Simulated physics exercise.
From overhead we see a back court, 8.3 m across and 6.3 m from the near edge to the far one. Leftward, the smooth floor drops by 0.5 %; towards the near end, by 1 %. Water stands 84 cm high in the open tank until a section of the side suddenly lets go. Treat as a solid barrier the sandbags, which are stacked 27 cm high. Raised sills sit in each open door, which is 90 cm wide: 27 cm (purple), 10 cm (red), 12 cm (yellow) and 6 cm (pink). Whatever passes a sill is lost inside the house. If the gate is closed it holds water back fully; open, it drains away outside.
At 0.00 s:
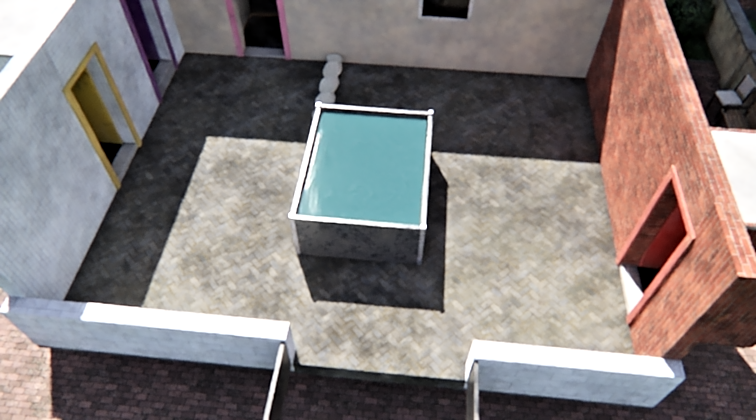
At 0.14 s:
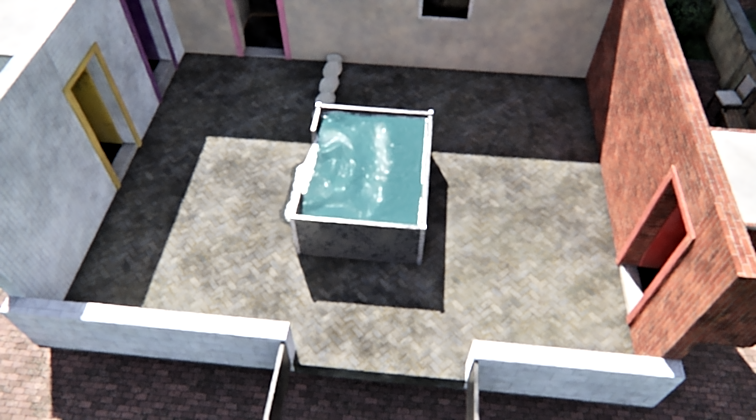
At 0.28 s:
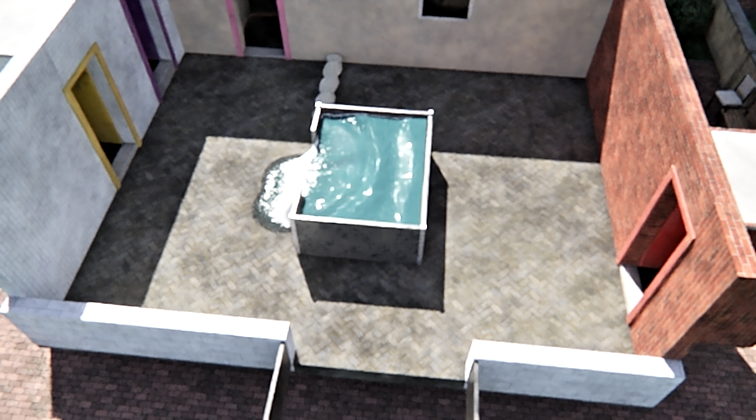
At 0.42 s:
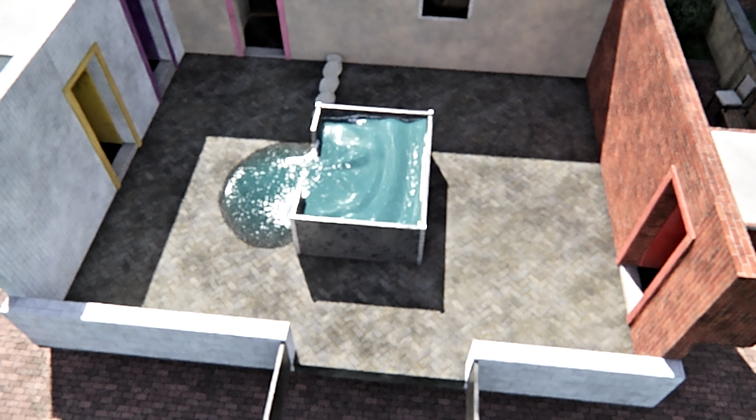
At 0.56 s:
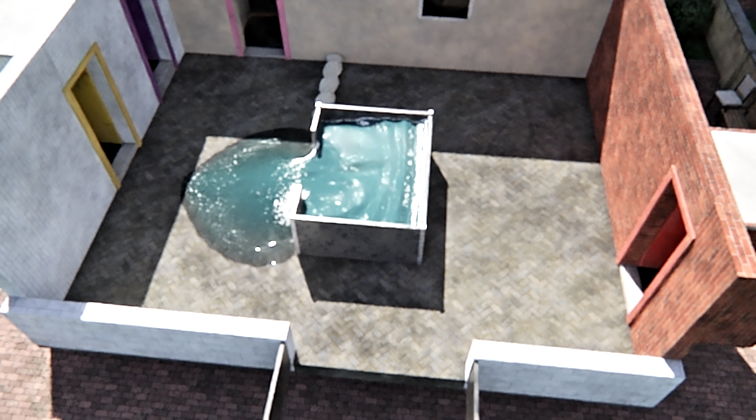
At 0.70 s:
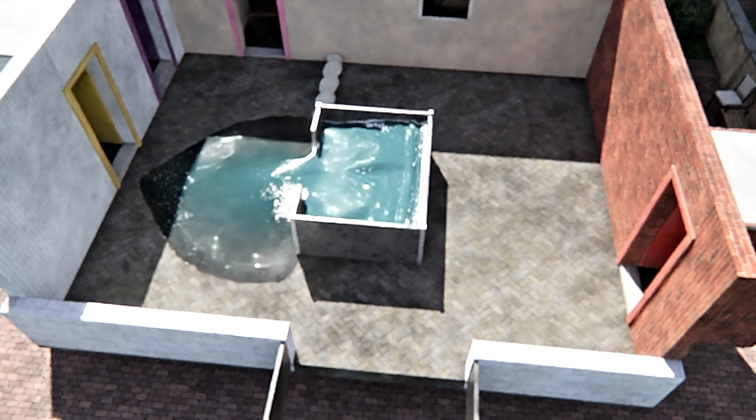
In a walled courtyard, water pours from a square tank's left side and spreads leftward.
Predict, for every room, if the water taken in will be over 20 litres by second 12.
Prediction: For the purple door, not over 20 litres; for the red door, not over 20 litres; for the yellow door, over 20 litres; for the pink door, over 20 litres.
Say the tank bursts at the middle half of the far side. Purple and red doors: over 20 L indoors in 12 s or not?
The purple door comes out less than that and the red door less than that.
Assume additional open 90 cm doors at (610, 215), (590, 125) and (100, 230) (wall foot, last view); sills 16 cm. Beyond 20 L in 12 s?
Door 1: Lower; door 2: Lower; door 3: Higher.
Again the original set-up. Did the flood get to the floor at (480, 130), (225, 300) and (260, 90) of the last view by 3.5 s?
First spot not yet wet, second submerged, third submerged.
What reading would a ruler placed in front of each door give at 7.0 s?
Depths: Purple door 13 cm, red door 7 cm, yellow door 16 cm, pink door 9 cm.
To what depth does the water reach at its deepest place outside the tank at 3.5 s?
Some 28 cm deep.
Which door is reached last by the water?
Last: Red.
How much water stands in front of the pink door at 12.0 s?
Reading: Close to 6.5 cm.
After 1.4 s water covers 30 % of the floor and is deepest (47 cm) near (306, 197); purple door not reached, red door not reached, yellow door 24 cm at the sill, 65 L in, pink door not reached.
After 2.2 s water covers 35 % of the floor and is deepest (50 cm) near (58, 313); purple door 20 cm at the sill, 0 L in, red door not reached, yellow door 34 cm at the sill, 198 L in, pink door not reached.
After 3.5 s water covers 40 % of the floor and is deepest (28 cm) near (53, 324); purple door 17 cm at the sill, 0 L in, red door not reached, yellow door 22 cm at the sill, 312 L in, pink door 8 cm at the sill, 1 L in.
After 7.0 s water covers 65 % of the floor and is deepest (19 cm) near (110, 207); purple door 13 cm at the sill, 0 L in, red door 7 cm at the sill, 0 L in, yellow door 16 cm at the sill, 386 L in, pink door 9 cm at the sill, 19 L in.
After 12.0 s water covers 85 % of the floor and is deepest (15 cm) near (53, 324); purple door 9 cm at the sill, 0 L in, red door 6 cm at the sill, 0 L in, yellow door 8 cm at the sill, 398 L in, pink door 6 cm at the sill, 42 L in.
